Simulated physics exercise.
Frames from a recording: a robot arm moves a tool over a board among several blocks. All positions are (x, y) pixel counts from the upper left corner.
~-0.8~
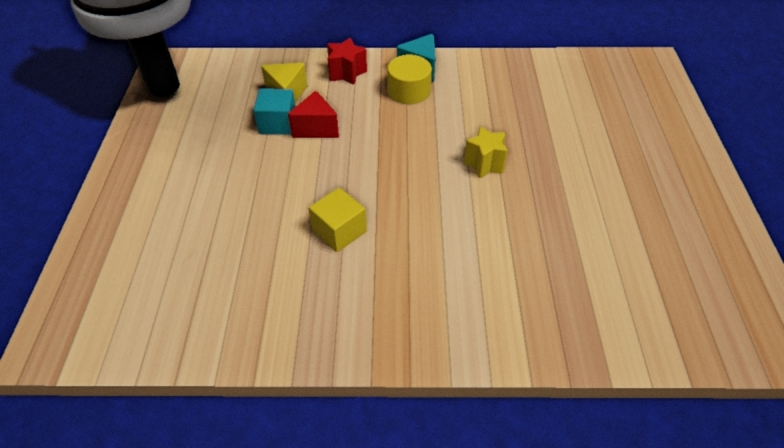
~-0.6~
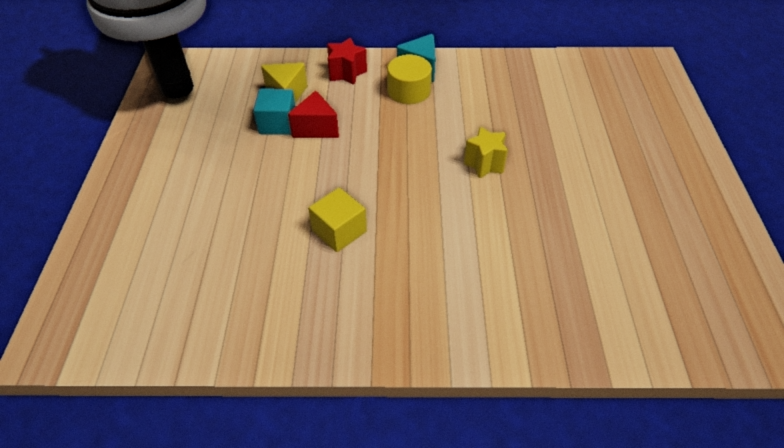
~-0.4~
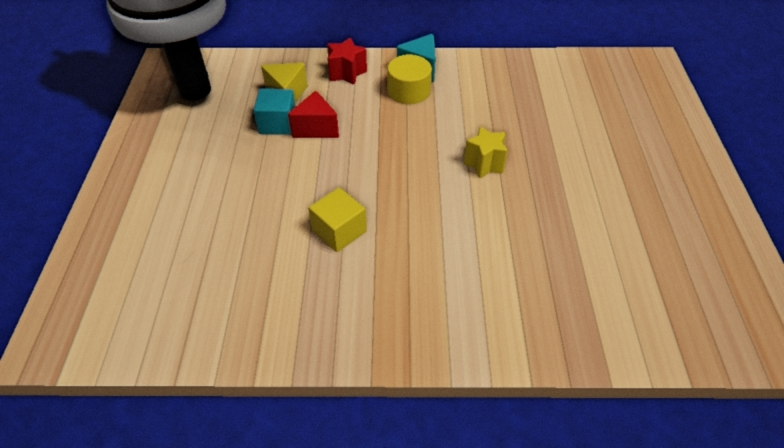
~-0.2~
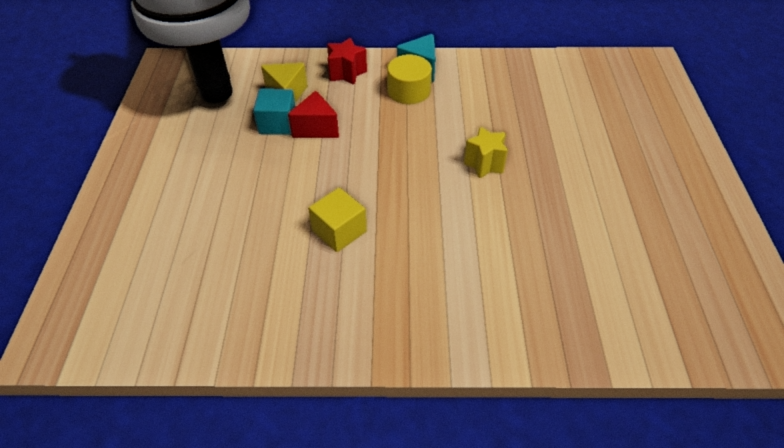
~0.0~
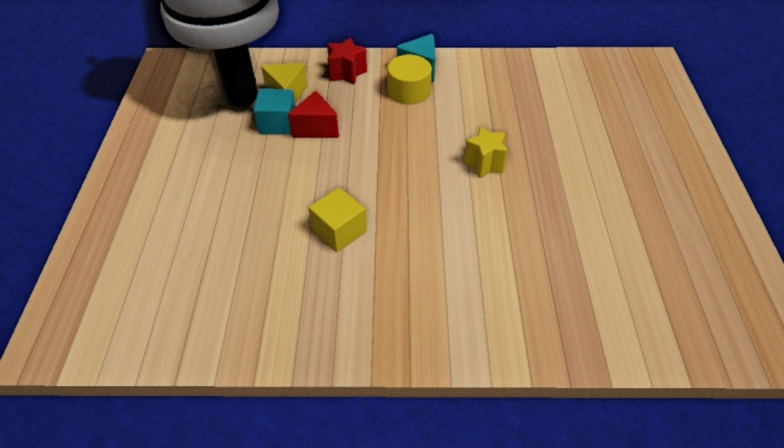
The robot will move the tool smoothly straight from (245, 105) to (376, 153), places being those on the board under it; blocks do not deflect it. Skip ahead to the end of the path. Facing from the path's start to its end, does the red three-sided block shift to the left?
I'd say no.
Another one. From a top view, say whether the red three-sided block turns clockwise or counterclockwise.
Looking down: Clockwise.
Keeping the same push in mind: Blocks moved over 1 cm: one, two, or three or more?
Two blocks shift.
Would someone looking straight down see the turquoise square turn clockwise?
I'd say yes.
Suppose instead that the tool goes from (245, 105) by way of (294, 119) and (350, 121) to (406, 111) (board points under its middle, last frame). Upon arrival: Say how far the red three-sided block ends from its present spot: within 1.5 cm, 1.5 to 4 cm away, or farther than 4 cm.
The shift is above 4 cm.
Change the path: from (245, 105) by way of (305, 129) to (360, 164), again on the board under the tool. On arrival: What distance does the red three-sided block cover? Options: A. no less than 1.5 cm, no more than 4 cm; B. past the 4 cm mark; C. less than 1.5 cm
B: Past the 4 cm mark.
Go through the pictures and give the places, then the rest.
The first frame shows tip of the tool (164, 88), middles of tops, turquoise square (273, 99), yellow three-sided block (283, 71), red three-sided block (313, 105).
The second frame shows tool (178, 90), nothing pushed.
The third frame shows tool (196, 92), nothing pushed.
The fourth frame shows tool (217, 94), nothing pushed.
The fifth frame shows tool (243, 97), turquoise square (273, 99), yellow three-sided block (283, 71), red three-sided block (313, 105).
On the path given first. One third of the way, tool (284, 113); turquoise square (304, 116), turned 25° clockwise; red three-sided block (339, 118).
Two thirds of the way, tool (329, 129); turquoise square (328, 137), turned 85° clockwise; red three-sided block (365, 133), turned 30° anticlockwise.
At the end, tool (376, 145); turquoise square (331, 144), turned 110° clockwise; yellow three-sided block unmoved; red three-sided block (392, 149), turned 25° clockwise.
